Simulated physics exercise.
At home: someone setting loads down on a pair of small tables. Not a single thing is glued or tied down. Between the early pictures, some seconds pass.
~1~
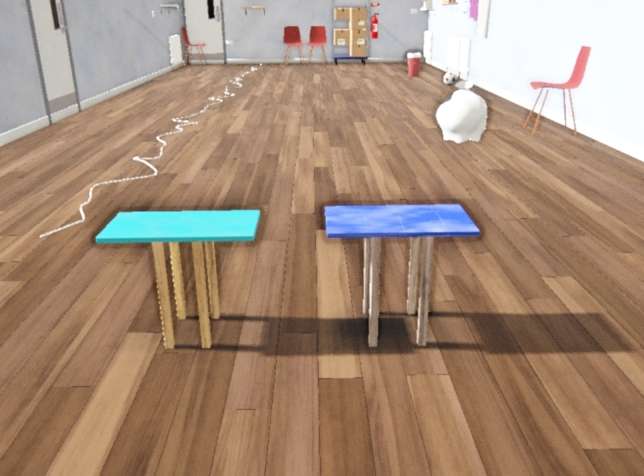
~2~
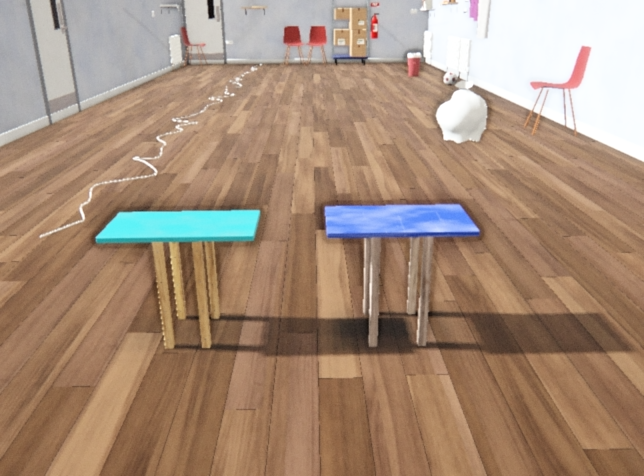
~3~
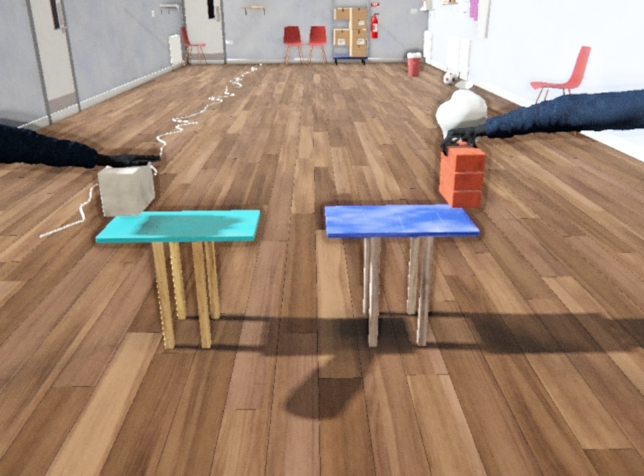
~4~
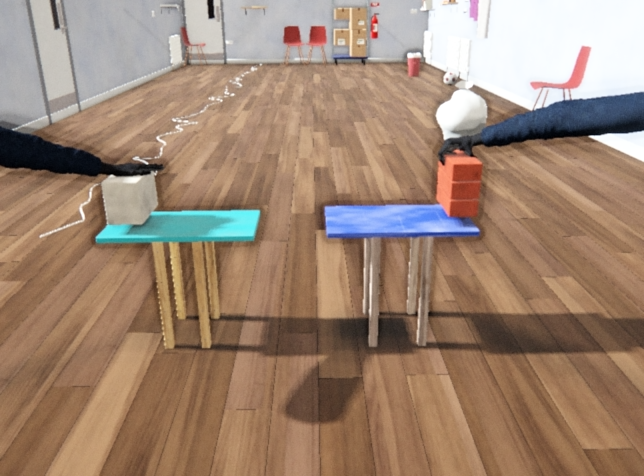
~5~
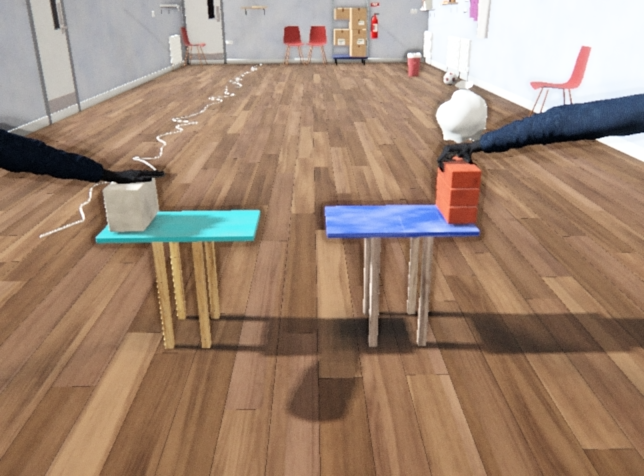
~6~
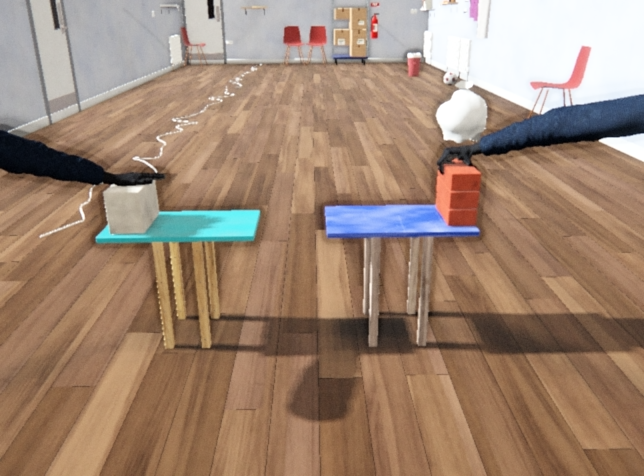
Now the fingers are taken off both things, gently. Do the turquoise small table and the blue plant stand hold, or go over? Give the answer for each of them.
As it turns out, the turquoise small table goes over; the blue plant stand goes over.
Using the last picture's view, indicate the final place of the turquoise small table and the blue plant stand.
The turquoise small table at (81, 275), the blue plant stand at (517, 269).
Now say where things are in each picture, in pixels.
The first frame shows turquoise small table (183, 226); blue plant stand (398, 221).
The second frame shows blue plant stand (398, 221).
The third frame shows still on the way; turquoise small table (183, 226); right bricks (461, 174).
The fourth frame shows still on the way; blue plant stand (398, 221); left slab (131, 195).
The fifth frame shows still on the way; turquoise small table (183, 226); right bricks (457, 189).
The sixth frame shows in place, still held; turquoise small table (183, 226); blue plant stand (398, 221); left slab (133, 204).
Then, 0.66 s past the last view, turquoise small table leaning 44° off how it started near (103, 244); blue plant stand leaning 33° off how it started near (467, 223).
Finally, the turquoise small table overbalances, near (81, 275); the blue plant stand overbalances, near (517, 269).
